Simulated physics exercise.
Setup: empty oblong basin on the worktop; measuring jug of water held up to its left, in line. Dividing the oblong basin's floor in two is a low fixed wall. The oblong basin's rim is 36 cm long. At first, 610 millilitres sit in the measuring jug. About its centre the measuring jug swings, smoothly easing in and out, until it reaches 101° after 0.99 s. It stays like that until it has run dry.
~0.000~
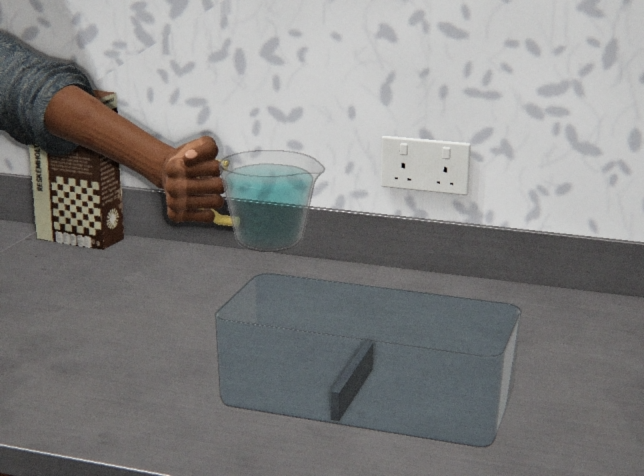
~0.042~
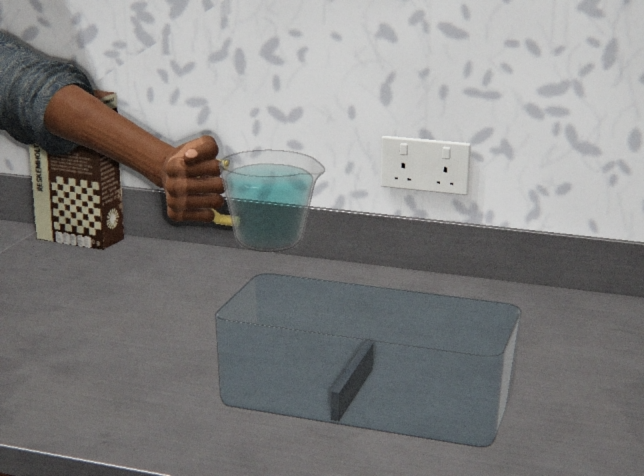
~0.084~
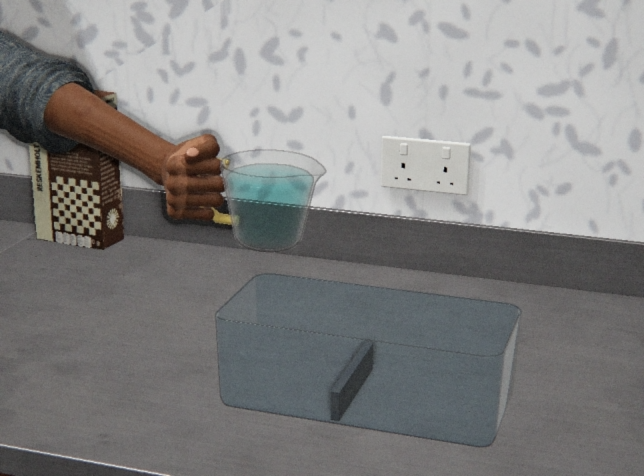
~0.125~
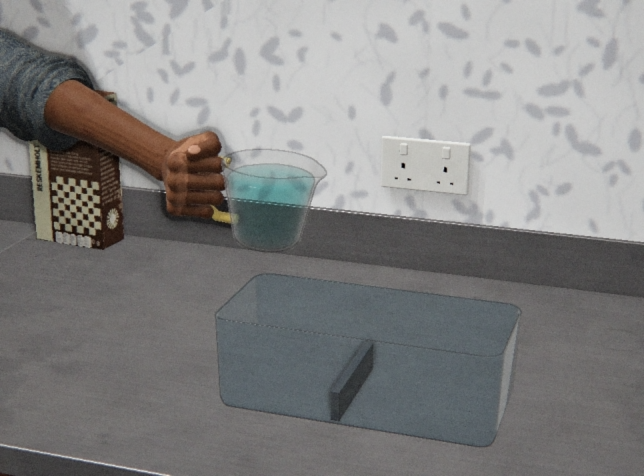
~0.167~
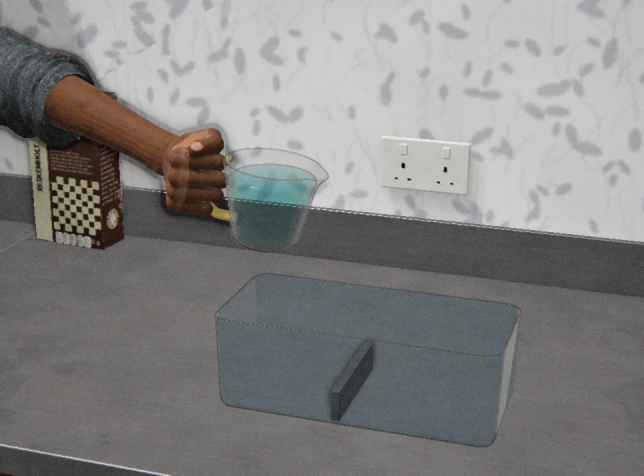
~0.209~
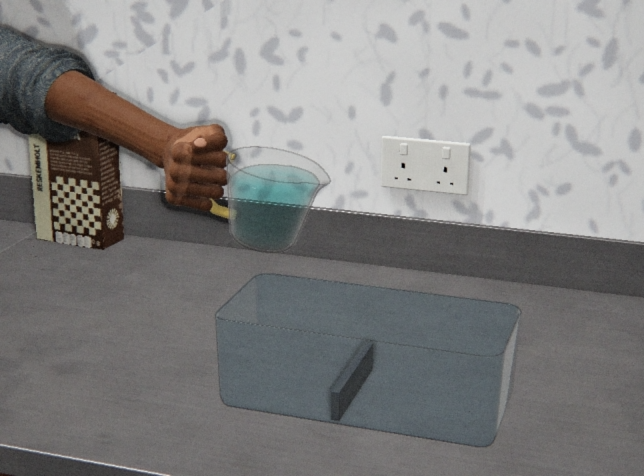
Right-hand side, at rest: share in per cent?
80 per cent.
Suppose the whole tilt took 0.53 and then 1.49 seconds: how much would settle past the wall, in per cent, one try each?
In order, 70 and 80 per cent.
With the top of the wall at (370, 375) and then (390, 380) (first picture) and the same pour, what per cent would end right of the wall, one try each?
50 in a hundred, followed by 15 in a hundred.
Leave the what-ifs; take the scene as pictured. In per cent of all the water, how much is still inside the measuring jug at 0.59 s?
Some 68 % of it is still there.
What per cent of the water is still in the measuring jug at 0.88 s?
Around 14 in a hundred.
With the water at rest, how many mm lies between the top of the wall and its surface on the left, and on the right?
Close to 36 mm left and close to 24 mm right.
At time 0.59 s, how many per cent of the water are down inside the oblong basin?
About 9 per cent.
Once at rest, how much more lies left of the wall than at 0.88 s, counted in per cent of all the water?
I'd put it near 12 percent.
After 0.59 s the tilt is 66° and 68 per cent is still to pour, 0 is left of the wall and 9 right of it.
After 0.88 s the tilt is 98° and 14 per cent is still to pour, 8 is left of the wall and 65 right of it.
After 1.17 s the tilt is 101° and 0 per cent is still to pour, 19 is left of the wall and 80 right of it.
After 1.49 s the tilt is 101° and 0 per cent is still to pour, 20 is left of the wall and 80 right of it.
In the end 20 per cent lies left of the wall, 80 right of it and 0 outside.
